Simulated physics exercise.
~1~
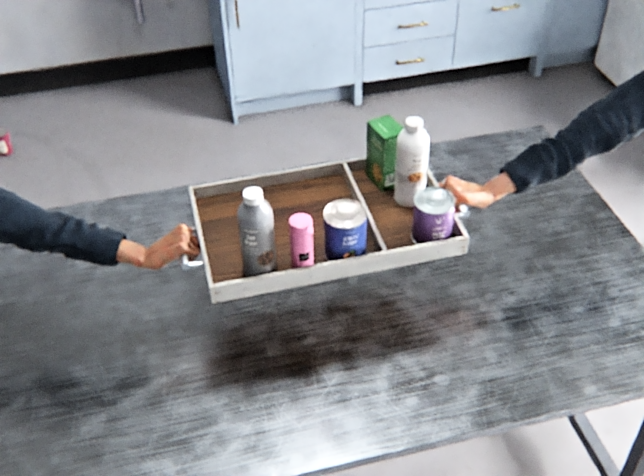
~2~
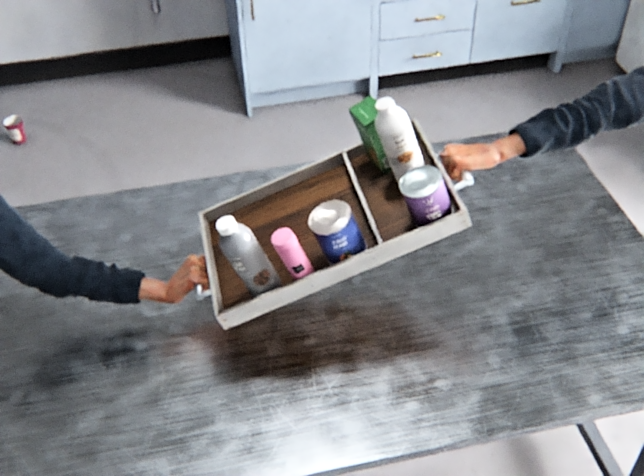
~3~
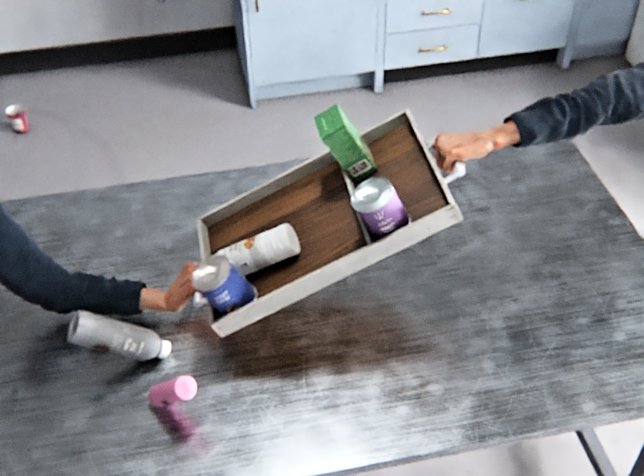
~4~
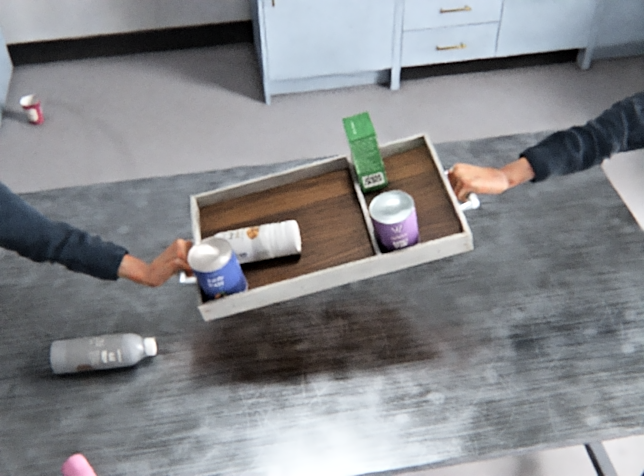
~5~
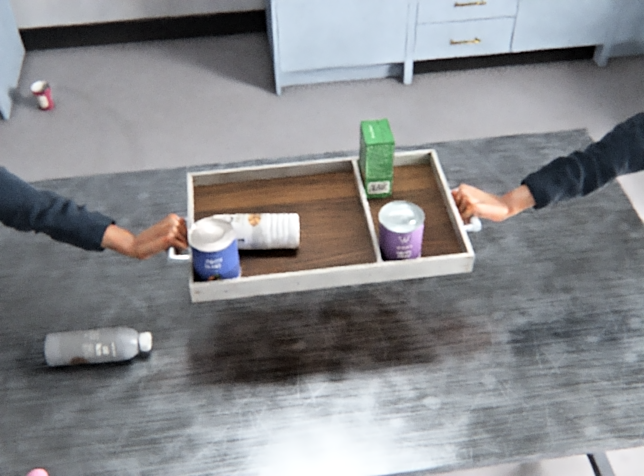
Two hands tip a tray left, spilling two of its containers, then level it.
